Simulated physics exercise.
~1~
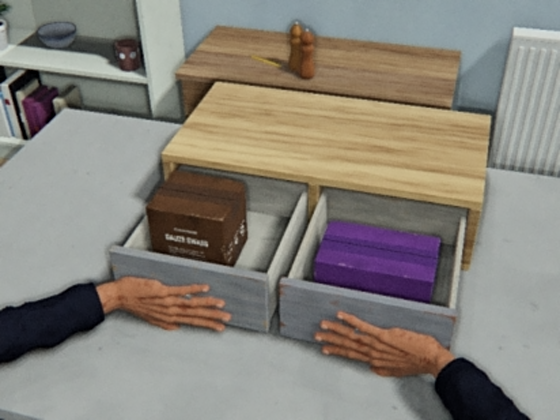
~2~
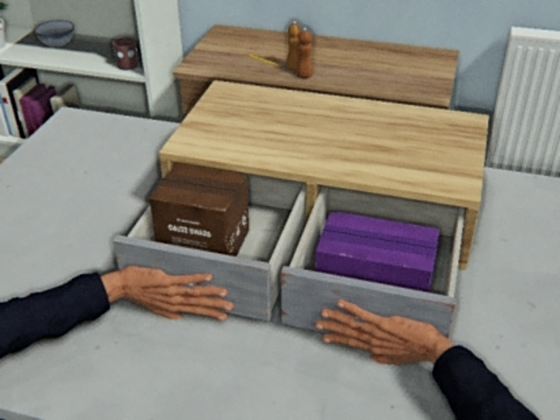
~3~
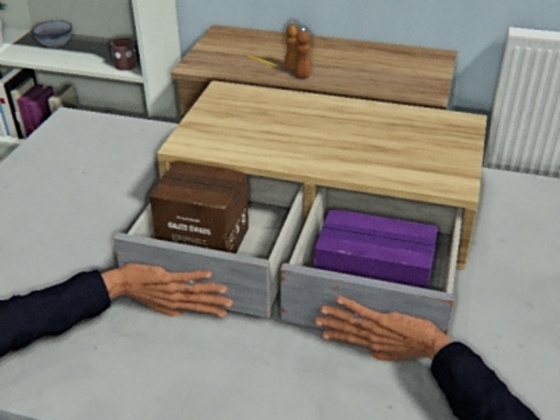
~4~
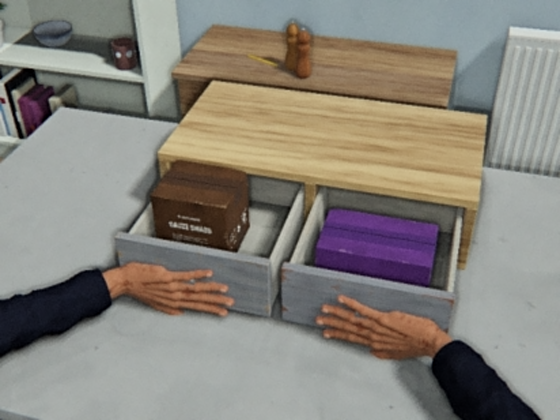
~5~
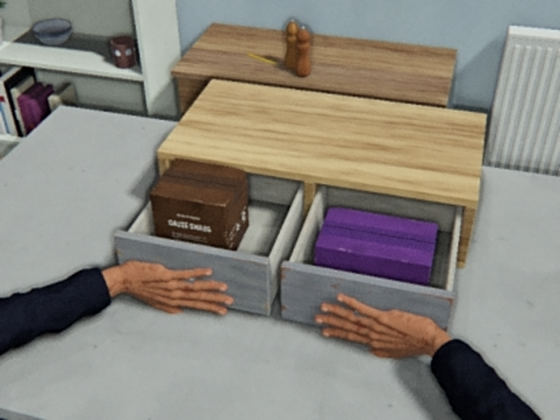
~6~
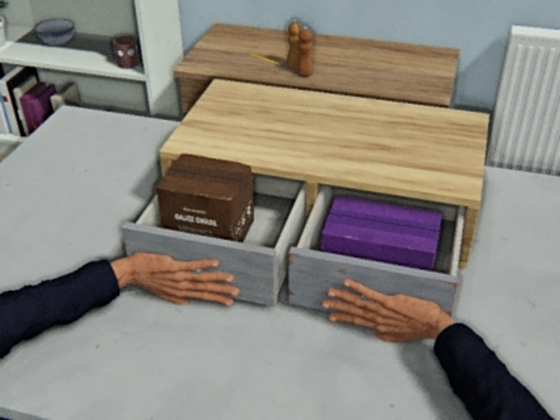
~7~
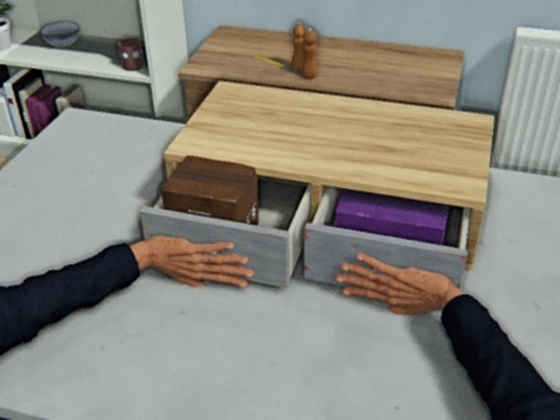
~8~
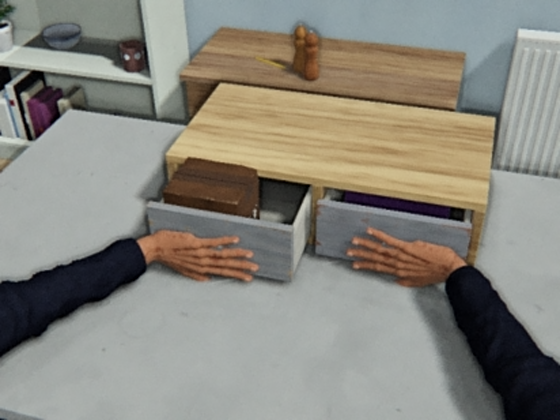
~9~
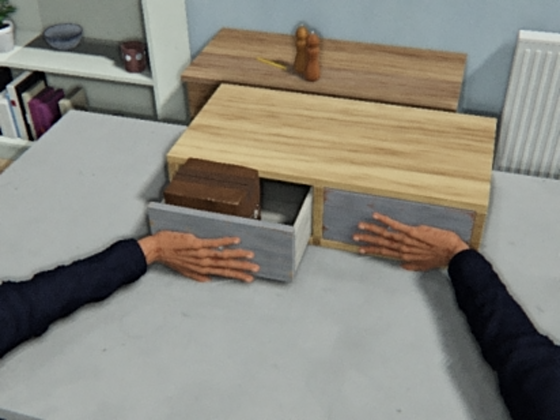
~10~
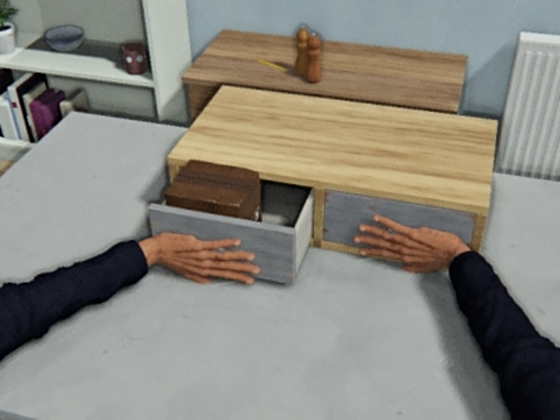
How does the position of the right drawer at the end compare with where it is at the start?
At the start the right drawer is pulled well out of the chest with the purple box showing, and by the end it is pushed fully in, its grey front flush with the chest.
